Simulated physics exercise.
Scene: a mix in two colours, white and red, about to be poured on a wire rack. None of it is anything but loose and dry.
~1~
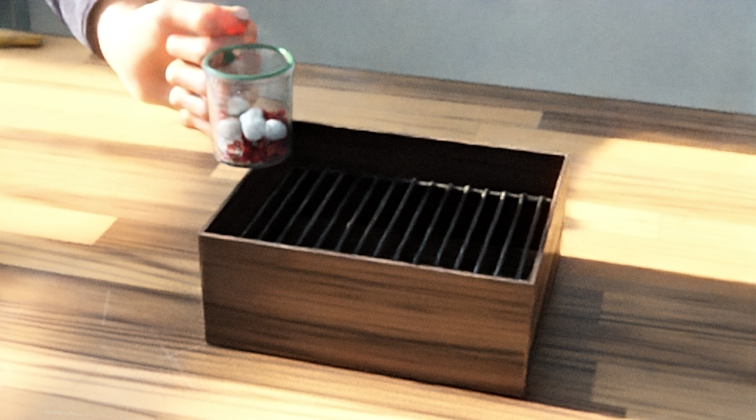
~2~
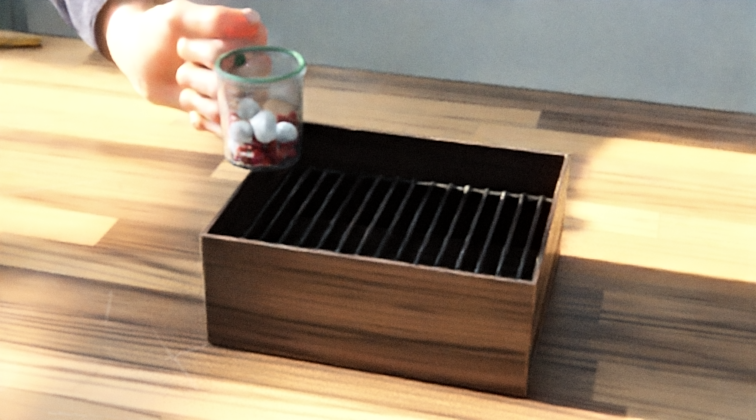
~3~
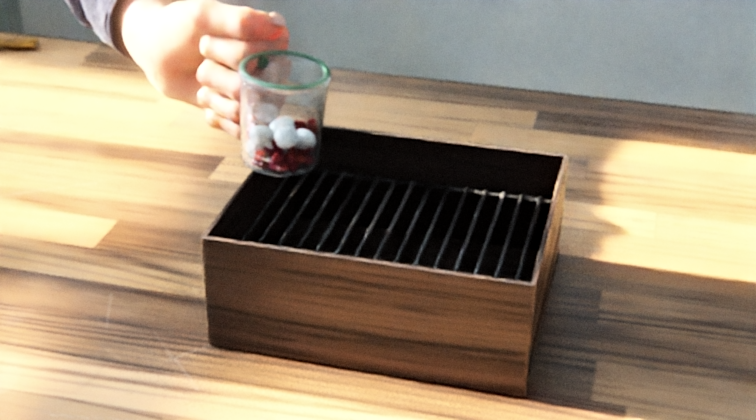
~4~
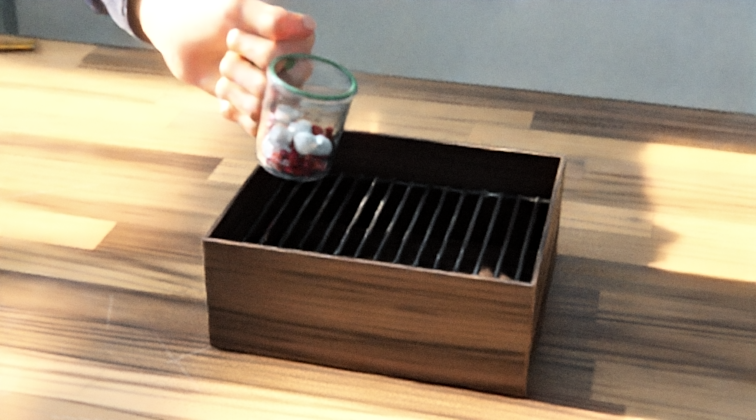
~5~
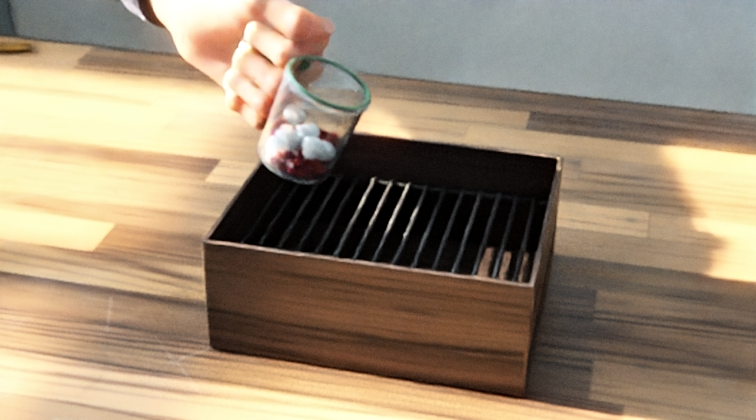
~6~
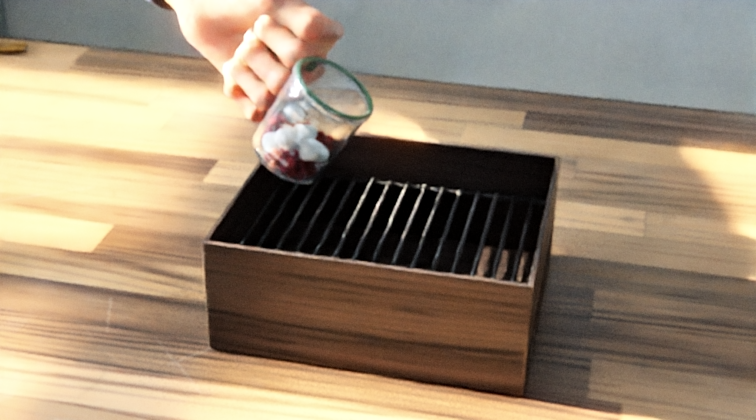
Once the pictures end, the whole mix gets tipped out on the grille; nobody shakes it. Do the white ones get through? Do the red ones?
Watch the white bits: They stay stuck above; the red bits sink past the grille.
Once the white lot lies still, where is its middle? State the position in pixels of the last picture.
Close to (371, 236).
Then, 0.30 s later than the last frame, white ones, every one in the cup; red ones, every one in the cup.
Then, 0.67 s later than the last frame, white ones, every one in the cup; red ones, every one in the cup.
Then, 1.07 s later than the last frame, white ones, roughly two thirds in the cup, roughly a third on or over the wires; red ones, almost all in the cup, just a few on or over the wires.
When it is over, white ones, every one on the wires, not one under the rack; red ones, about a tenth on the wires, almost all under the rack.
